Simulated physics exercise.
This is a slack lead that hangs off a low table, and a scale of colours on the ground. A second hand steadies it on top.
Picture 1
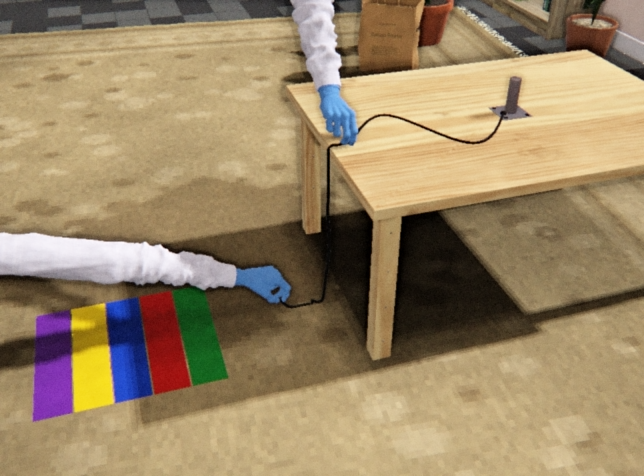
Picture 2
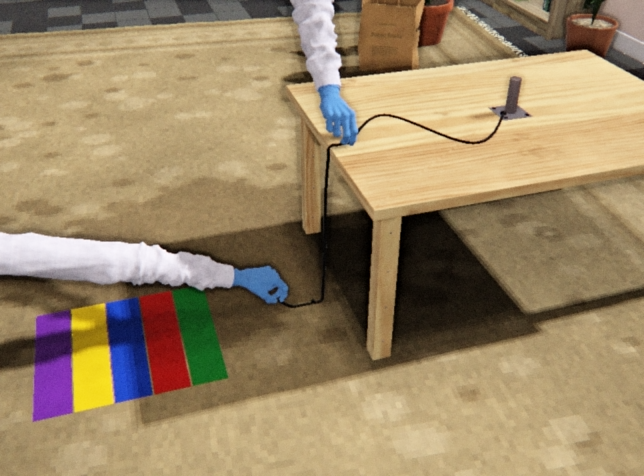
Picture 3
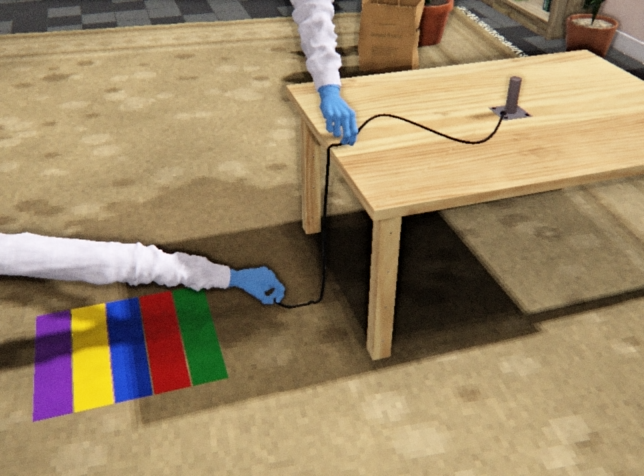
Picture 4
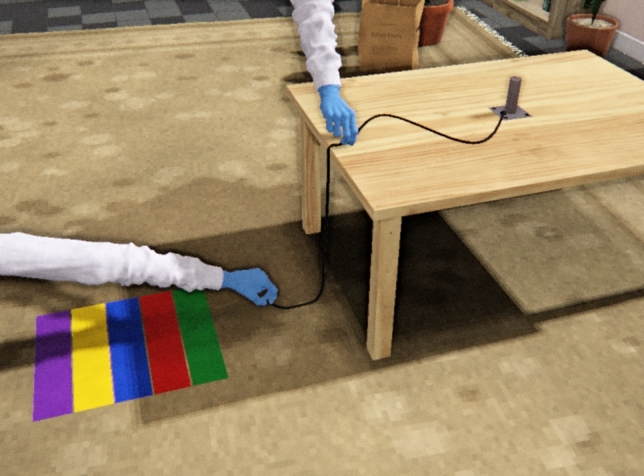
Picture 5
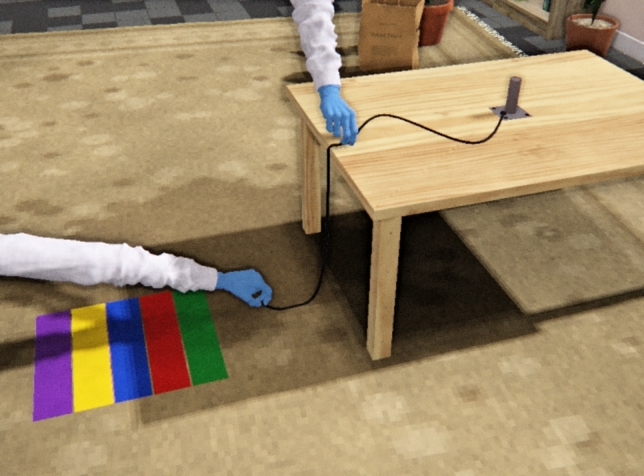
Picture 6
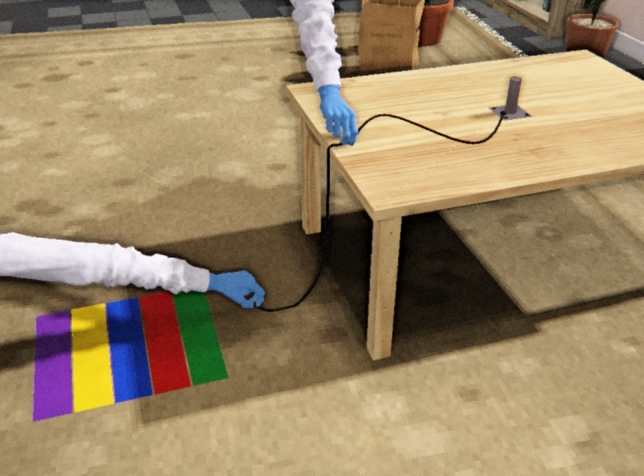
A gloved hand near the floor slowly drew the end of a slack black cord a little to the left, toward the coloured stripes, while another hand held the cord at the table's edge.
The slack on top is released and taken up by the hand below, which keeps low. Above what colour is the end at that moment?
The purple one.
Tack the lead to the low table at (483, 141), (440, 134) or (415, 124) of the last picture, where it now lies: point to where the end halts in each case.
Near (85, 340), (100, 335) and (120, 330).
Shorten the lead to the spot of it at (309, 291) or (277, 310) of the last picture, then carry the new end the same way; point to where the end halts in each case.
Near (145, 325) and (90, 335).
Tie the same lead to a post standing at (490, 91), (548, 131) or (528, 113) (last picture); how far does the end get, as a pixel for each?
Try by try, around (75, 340), (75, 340) and (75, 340).
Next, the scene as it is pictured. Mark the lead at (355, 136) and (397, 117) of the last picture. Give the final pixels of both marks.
They go to (281, 178) and to (348, 141).
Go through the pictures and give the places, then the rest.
End (281, 299); green (206, 363); red (169, 371); blue (132, 379); yellow (93, 387); purple (53, 396), in the first frame.
End (278, 300); lead through (497, 129) (441, 134) (372, 118) (329, 150) (325, 224) (323, 284), in the second frame.
End (275, 301), in the third frame.
End (268, 302); lead through (497, 129) (441, 134) (372, 118) (329, 150) (326, 224) (323, 285), in the fourth frame.
End (262, 303), in the fifth frame.
End (255, 305); lead through (497, 129) (441, 134) (372, 118) (329, 150) (327, 224) (313, 286), in the sixth frame.
A little later, end near (114, 333); over blue.
Next, end near (76, 340); over yellow.
When it is tight, end near (53, 345); over purple. It halts on the purple strip.
